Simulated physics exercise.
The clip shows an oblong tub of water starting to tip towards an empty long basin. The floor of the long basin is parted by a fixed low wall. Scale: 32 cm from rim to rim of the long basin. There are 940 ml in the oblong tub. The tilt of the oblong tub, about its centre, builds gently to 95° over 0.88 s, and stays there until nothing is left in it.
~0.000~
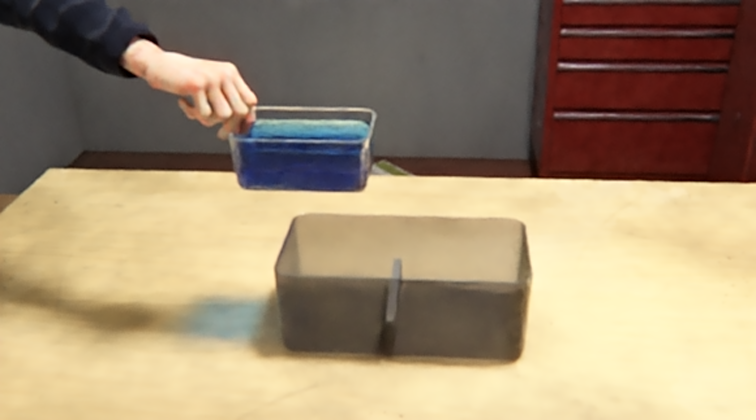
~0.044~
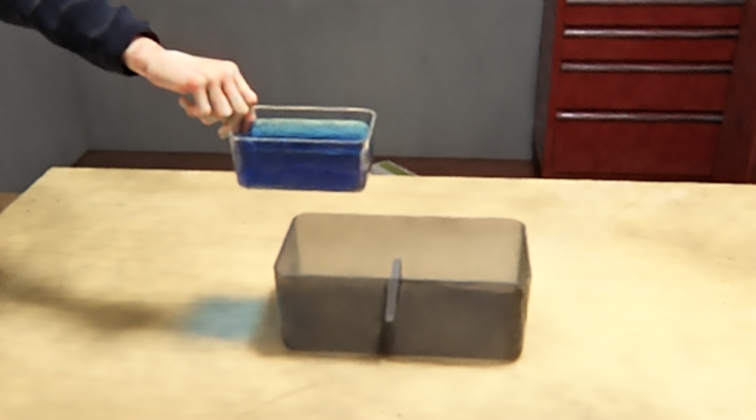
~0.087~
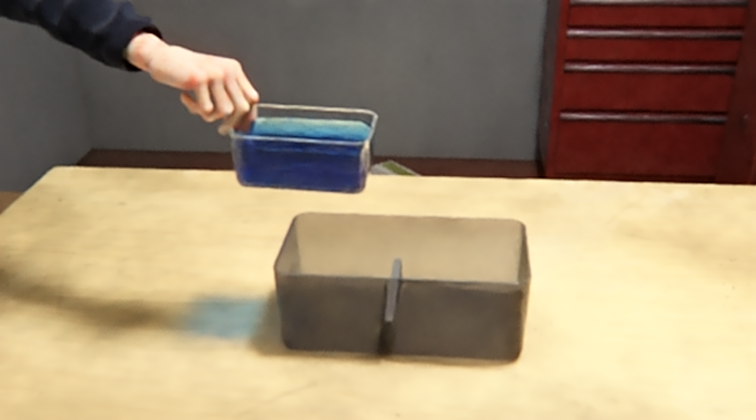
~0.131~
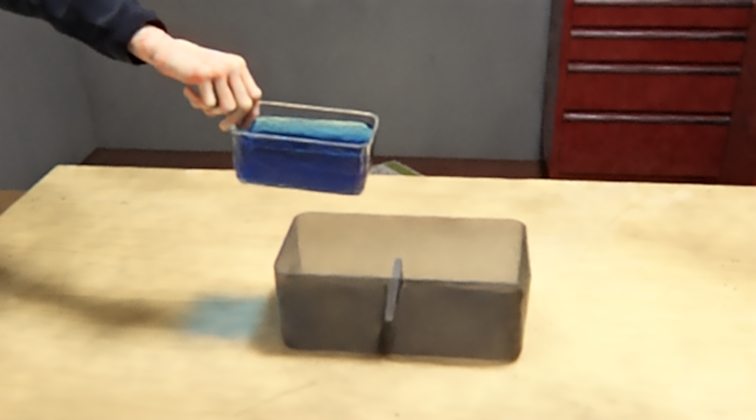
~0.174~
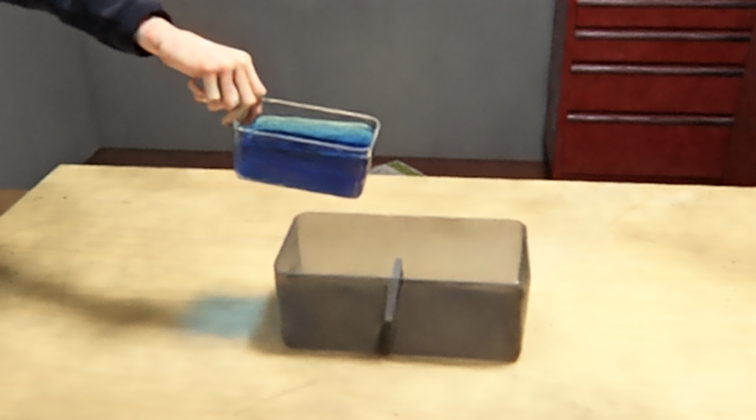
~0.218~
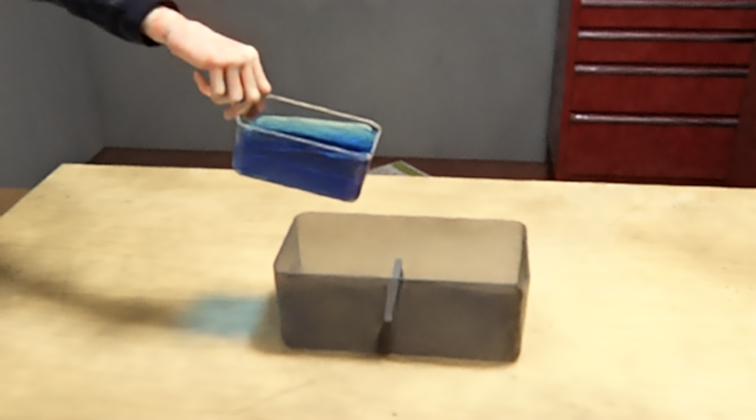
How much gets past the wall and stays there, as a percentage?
Roughly 76 per cent is past the wall.
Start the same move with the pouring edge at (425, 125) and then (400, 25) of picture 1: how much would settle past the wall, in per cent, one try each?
First 90, then 80 per cent.
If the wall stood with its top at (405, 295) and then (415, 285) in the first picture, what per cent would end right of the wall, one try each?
First 65, then 60 per cent.
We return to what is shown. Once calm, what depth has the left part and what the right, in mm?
Some 8 mm on the left and 28 mm on the right.
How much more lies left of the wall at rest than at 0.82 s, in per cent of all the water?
Near 12 in a hundred.
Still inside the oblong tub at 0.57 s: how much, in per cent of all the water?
About 40 per cent.
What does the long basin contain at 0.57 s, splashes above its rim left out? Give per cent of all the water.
About 18 per cent.
After 0.57 s the tilt is 68° and 39 per cent is still to pour, 1 is left of the wall and 18 right of it.
After 0.82 s the tilt is 94° and 8 per cent is still to pour, 9 is left of the wall and 76 right of it.
After 1.09 s the tilt is 95° and 2 per cent is still to pour, 18 is left of the wall and 76 right of it.
After 1.38 s the tilt is 95° and 0 per cent is still to pour, 21 is left of the wall and 76 right of it.
In the end 21 per cent lies left of the wall, 76 right of it and 3 outside.
